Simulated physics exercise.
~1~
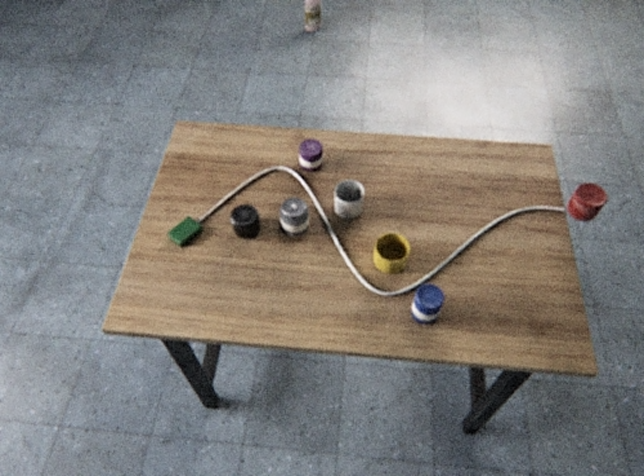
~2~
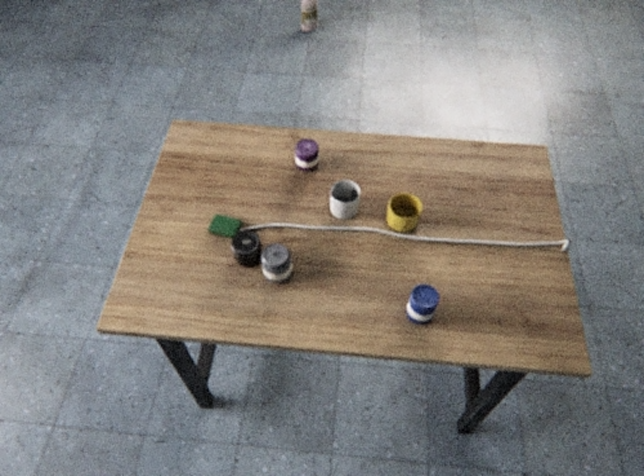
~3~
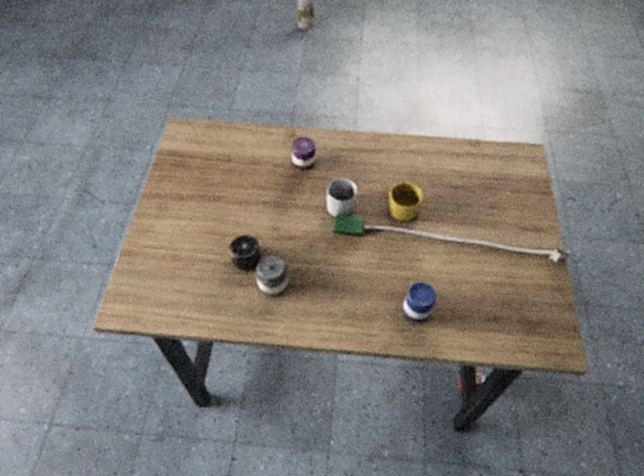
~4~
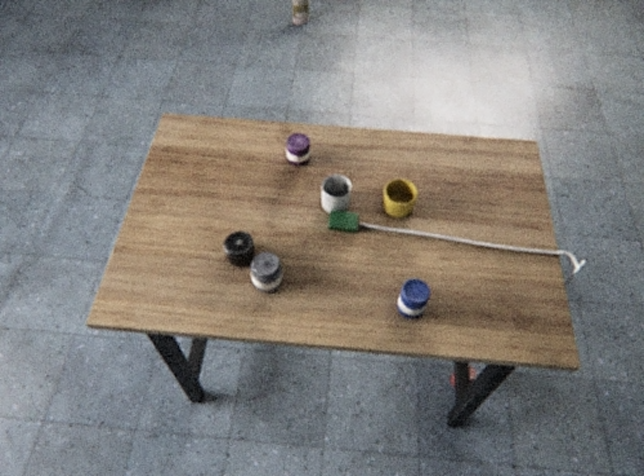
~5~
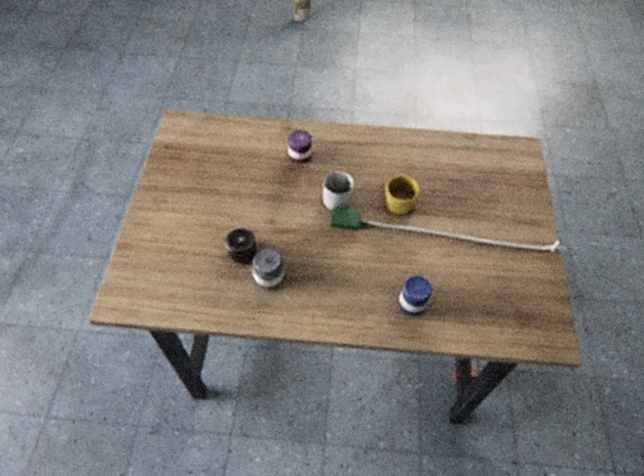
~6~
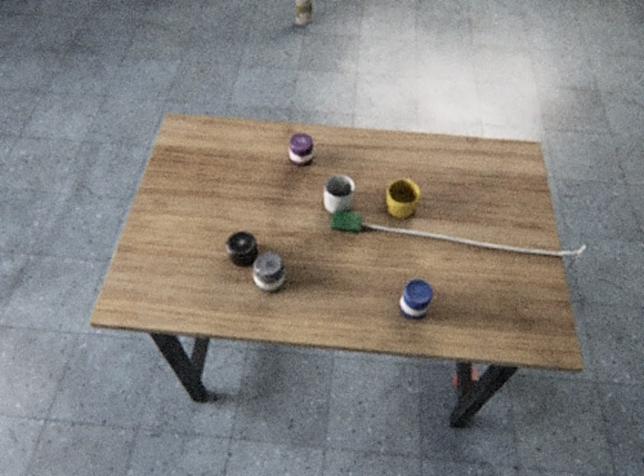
The video shows a wooden table with small containers and a green object on a curved pale cable as a red object drops off the right edge. The cable pulls straight, shifting the black, grey and yellow containers, and the green object slides right, stopping near the white cup.
